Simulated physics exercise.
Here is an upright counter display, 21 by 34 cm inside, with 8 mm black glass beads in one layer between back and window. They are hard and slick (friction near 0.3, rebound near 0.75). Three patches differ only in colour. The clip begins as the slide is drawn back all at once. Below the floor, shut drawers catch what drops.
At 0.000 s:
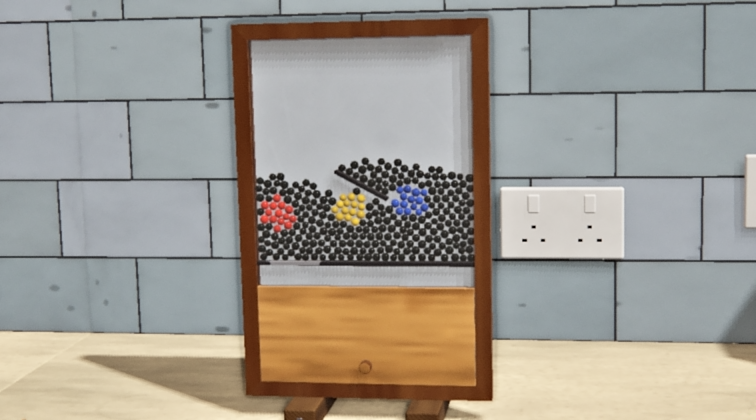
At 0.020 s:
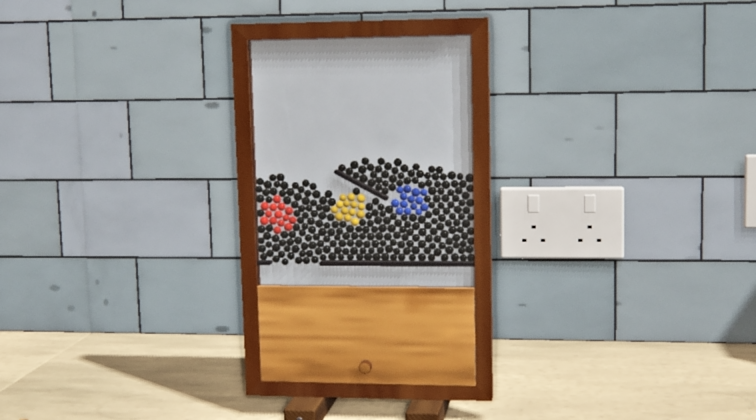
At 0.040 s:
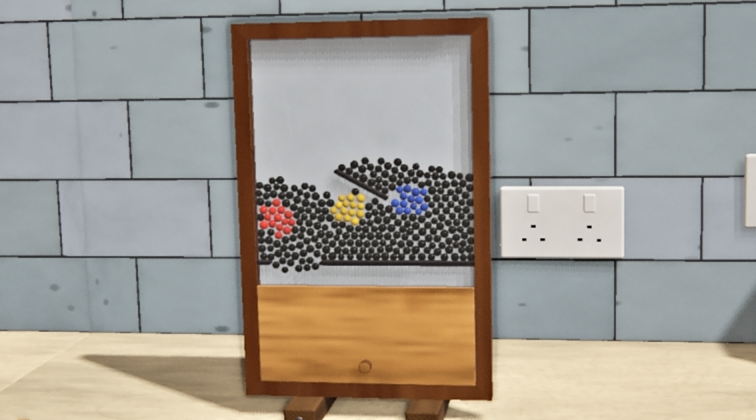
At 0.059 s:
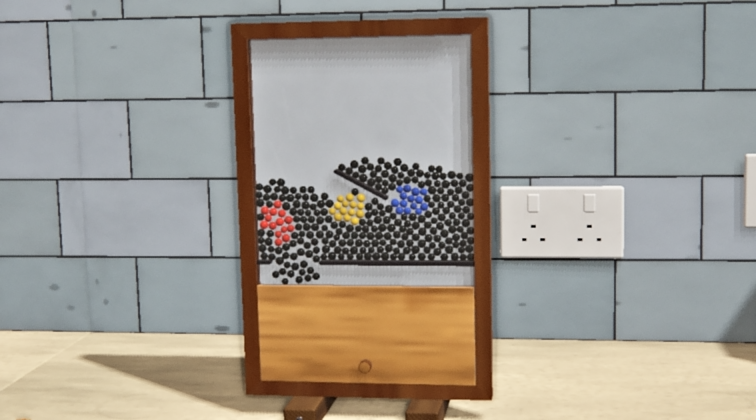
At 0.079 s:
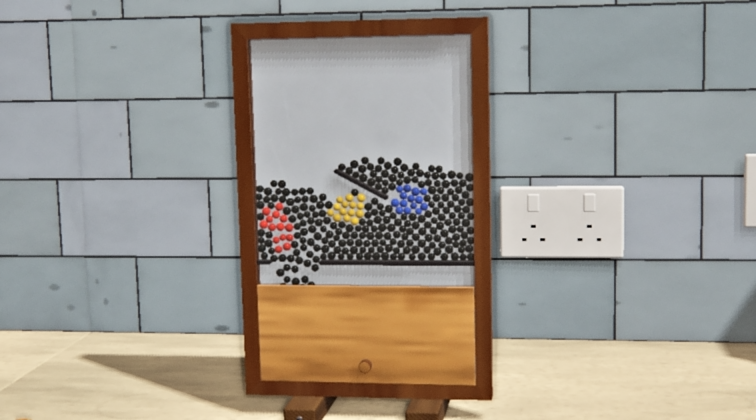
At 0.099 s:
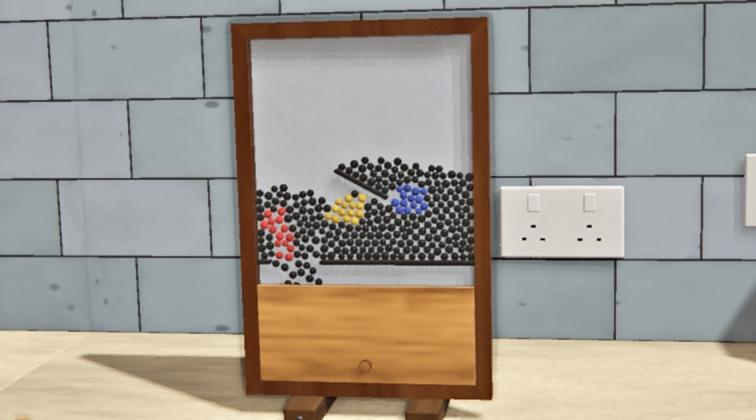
At the start, black beads with red, yellow and blue patches rest behind the window of an upright wooden-framed display. A gap opens at the floor's left, and black beads drop through it. The red patch sinks and stretches downward, the yellow shifts slightly left, and the blue stays put.
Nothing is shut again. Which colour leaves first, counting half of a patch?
Answer: Red.
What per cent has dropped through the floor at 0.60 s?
About 40 per cent.
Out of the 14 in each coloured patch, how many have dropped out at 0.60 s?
Yellow 12, red 14, blue 0.
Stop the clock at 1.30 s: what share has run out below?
Roughly 65 per cent.
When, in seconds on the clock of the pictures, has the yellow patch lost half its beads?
Near 0.4 s.
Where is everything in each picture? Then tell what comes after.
About 300 beads; load centre (369, 216); yellow patch (349, 208); red patch (278, 214); blue patch (410, 201); slide (267, 263) to (325, 263), in the first picture.
Load centre (369, 216); 0 out, in the second picture.
Load centre (368, 216); 6 out, in the third picture.
Load centre (368, 215); 12 out, in the fourth picture.
Load centre (368, 215); 17 out, in the fifth picture.
Load centre (370, 223); 24 out; yellow patch (347, 210); red patch (280, 234); blue patch (410, 201); wall ends (336, 171) to (386, 197), in the sixth picture.
By 0.25 s, 25 % are out; out of 14, yellow 0, red 12, blue 0.
By 0.60 s, 40 % are out; out of 14, yellow 13, red 14, blue 0.
By 1.30 s, 65 % are out; out of 14, yellow 14, red 14, blue 12.
All still by 4.7 s, 80 % are out; out of 14, yellow 14, red 14, blue 14; half out at yellow 0.45 s, red 0.19 s, blue 1.08 s.
